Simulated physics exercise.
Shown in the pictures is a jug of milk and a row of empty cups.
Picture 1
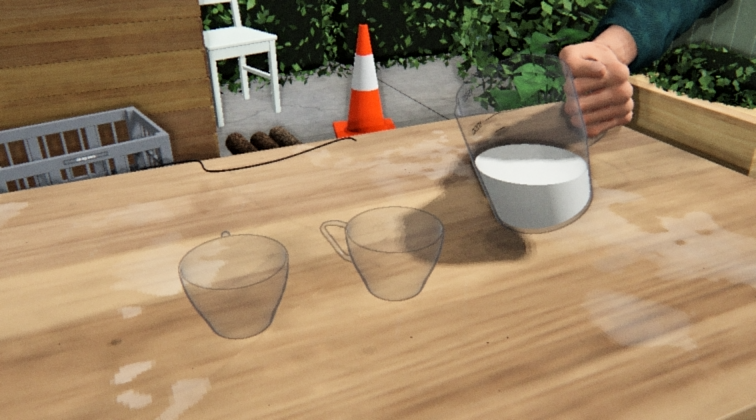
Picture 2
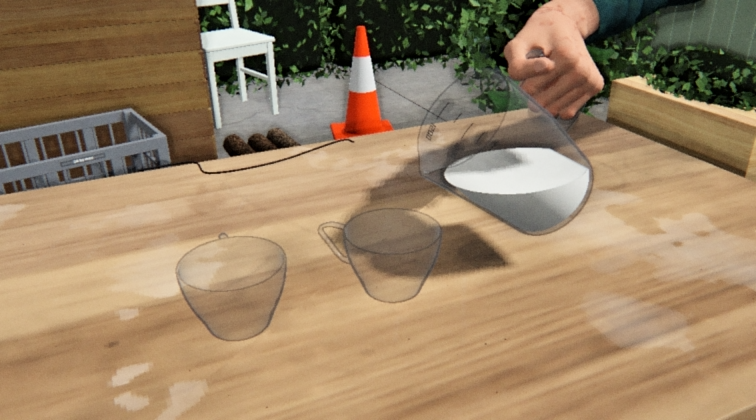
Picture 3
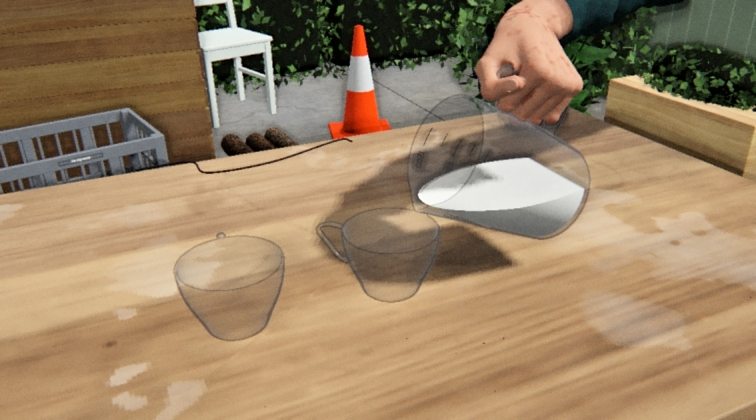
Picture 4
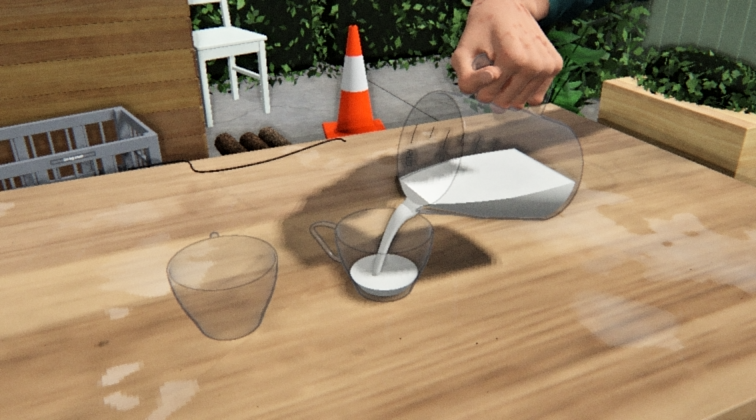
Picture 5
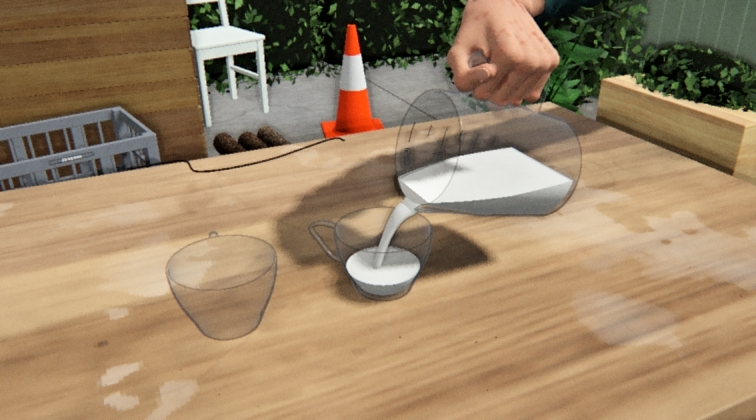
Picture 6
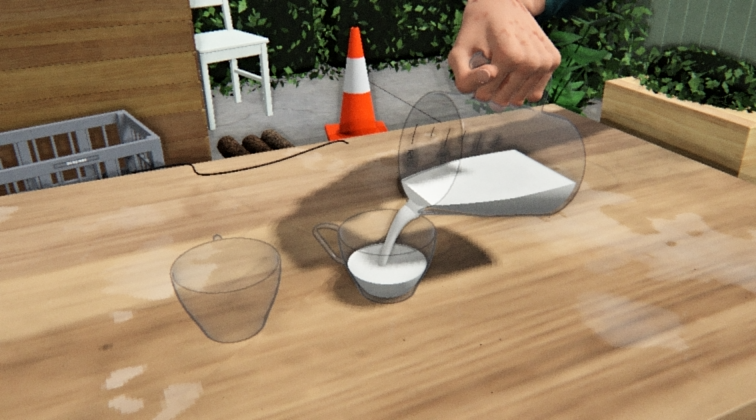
At first, a hand holds a clear jug of milk above a wooden table with two empty glass cups. The hand tilts the jug and moves it left toward the nearer cup. Milk then streams into that cup, its level rising gradually, while the cup on the left stays empty.
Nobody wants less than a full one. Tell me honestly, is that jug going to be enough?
Looks like it's going to give out before the final one.
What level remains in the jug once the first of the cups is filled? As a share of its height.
The level sits at roughly 15 percent.
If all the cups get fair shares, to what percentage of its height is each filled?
I get 75 in a hundred.
Soon after, the first is about two thirds full.
Later, the first is done and the jug has about a third of its load.
In the end, the jug is empty with one filled and the next at about two thirds of a serving.
